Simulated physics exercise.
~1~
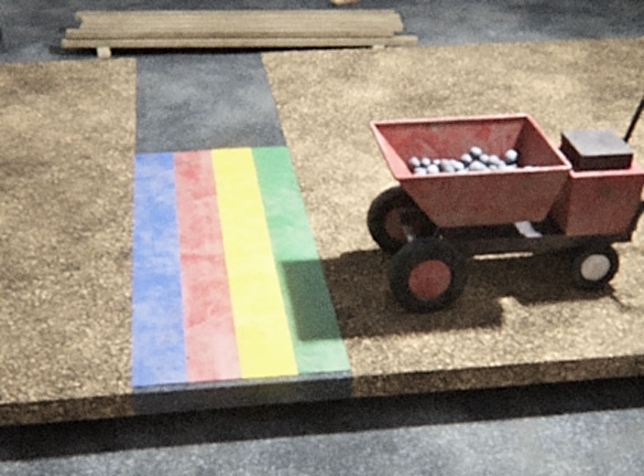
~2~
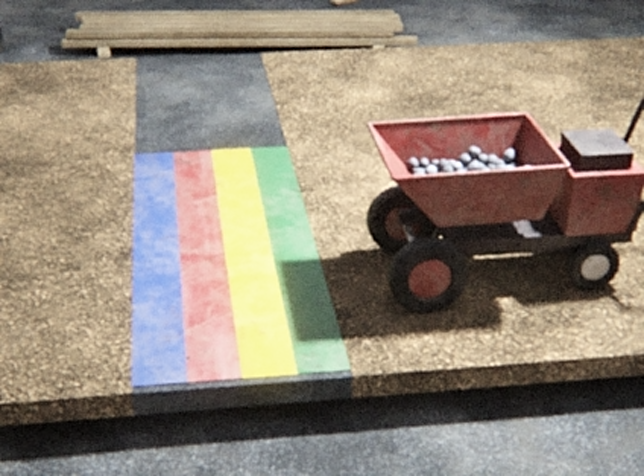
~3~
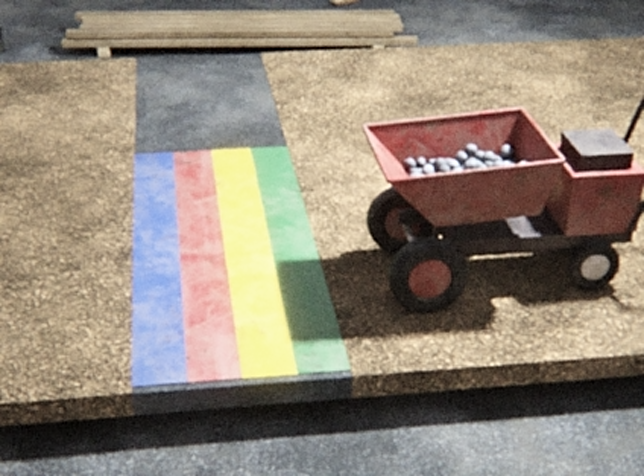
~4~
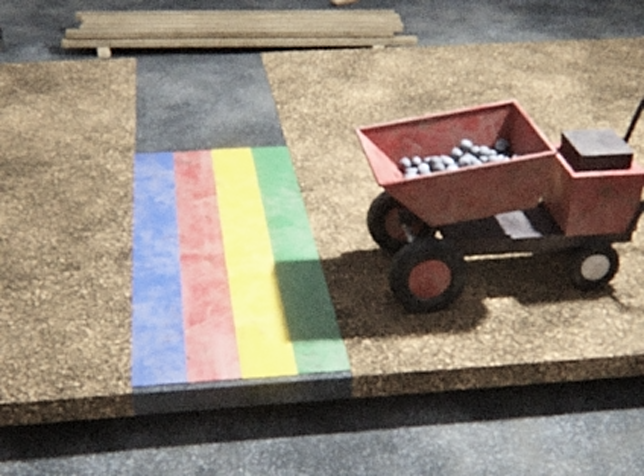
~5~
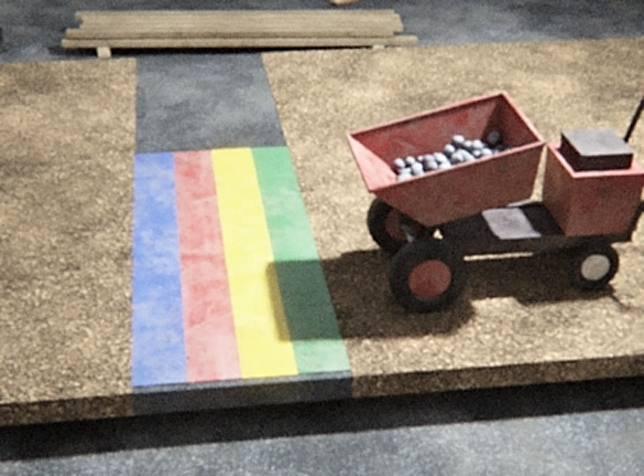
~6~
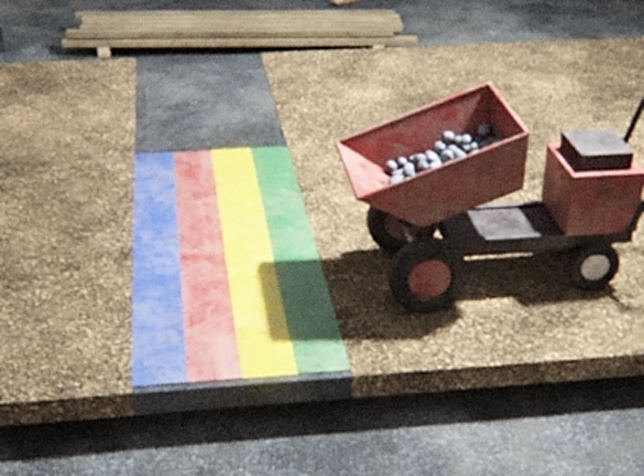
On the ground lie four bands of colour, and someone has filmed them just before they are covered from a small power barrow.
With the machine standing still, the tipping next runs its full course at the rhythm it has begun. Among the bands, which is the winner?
That would be the yellow band.
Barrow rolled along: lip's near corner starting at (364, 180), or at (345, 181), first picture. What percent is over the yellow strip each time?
You'd get around 40 in a hundred, then 20 in a hundred.
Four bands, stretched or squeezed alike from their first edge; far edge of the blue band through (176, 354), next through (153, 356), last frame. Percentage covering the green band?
I'd estimate some 10 per cent, and then some 10 per cent.
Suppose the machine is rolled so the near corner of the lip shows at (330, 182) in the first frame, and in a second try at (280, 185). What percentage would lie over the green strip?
First place: Around 0 per cent. Second place: Around 0 per cent.
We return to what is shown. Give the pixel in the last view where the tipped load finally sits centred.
Once nothing moves, the middle sits near (251, 284).
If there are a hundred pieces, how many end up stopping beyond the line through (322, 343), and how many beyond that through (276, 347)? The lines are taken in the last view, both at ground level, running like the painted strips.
About 90 % and 60 %.
Shortly afterwards, skip tipped steeply; the whole lot in the skip.
Next, skip tipped right over; near two thirds in the skip; near a quarter over the green strip; near a quarter over the yellow strip.
Some moments later, skip tipped right over; a little in the skip; near a quarter over the green strip; near a third over the yellow strip; near a quarter over the red strip; a little over the blue strip; only a few off the paint.
In the end, skip tipped right over; a little in the skip; near a quarter over the green strip; near a third over the yellow strip; near a quarter over the red strip; a little over the blue strip; only a few off the paint.
